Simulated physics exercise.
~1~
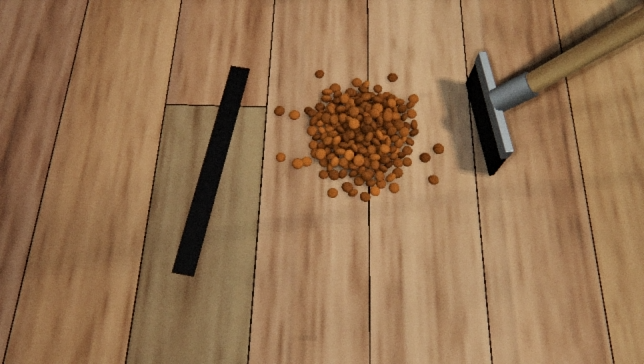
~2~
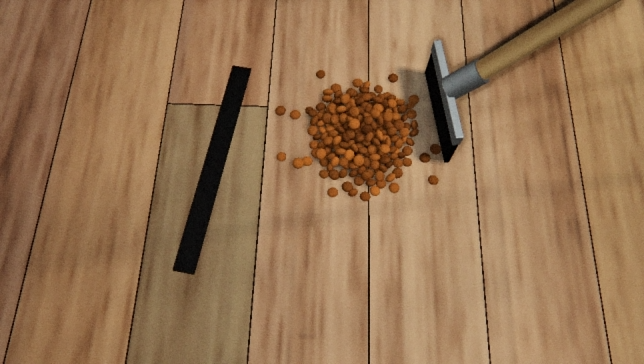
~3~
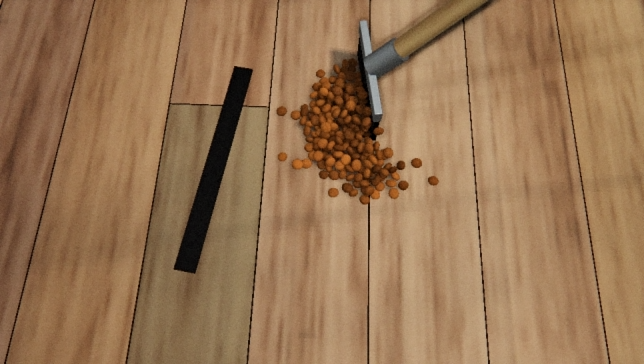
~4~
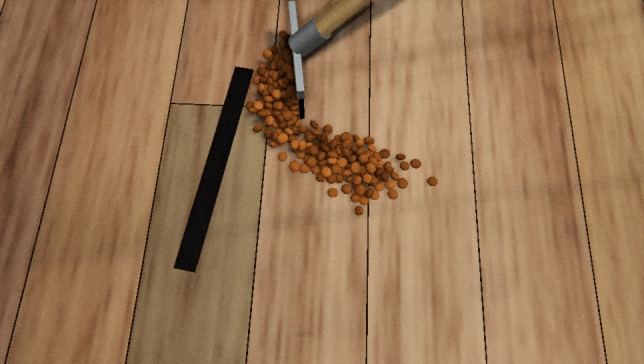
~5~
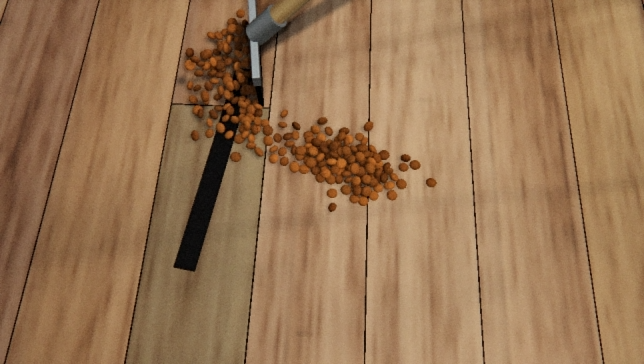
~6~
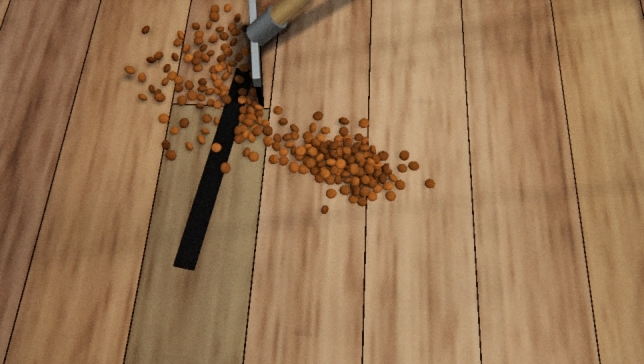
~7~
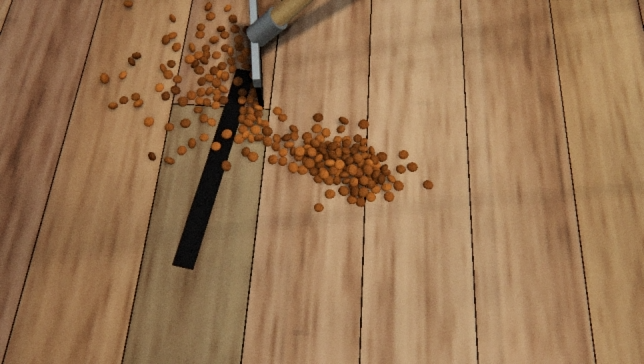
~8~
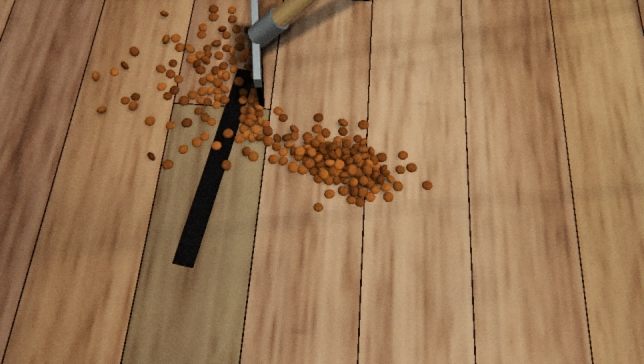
A squeegee sweeps left through a kibble pile, scattering some pieces over and past a black strip.
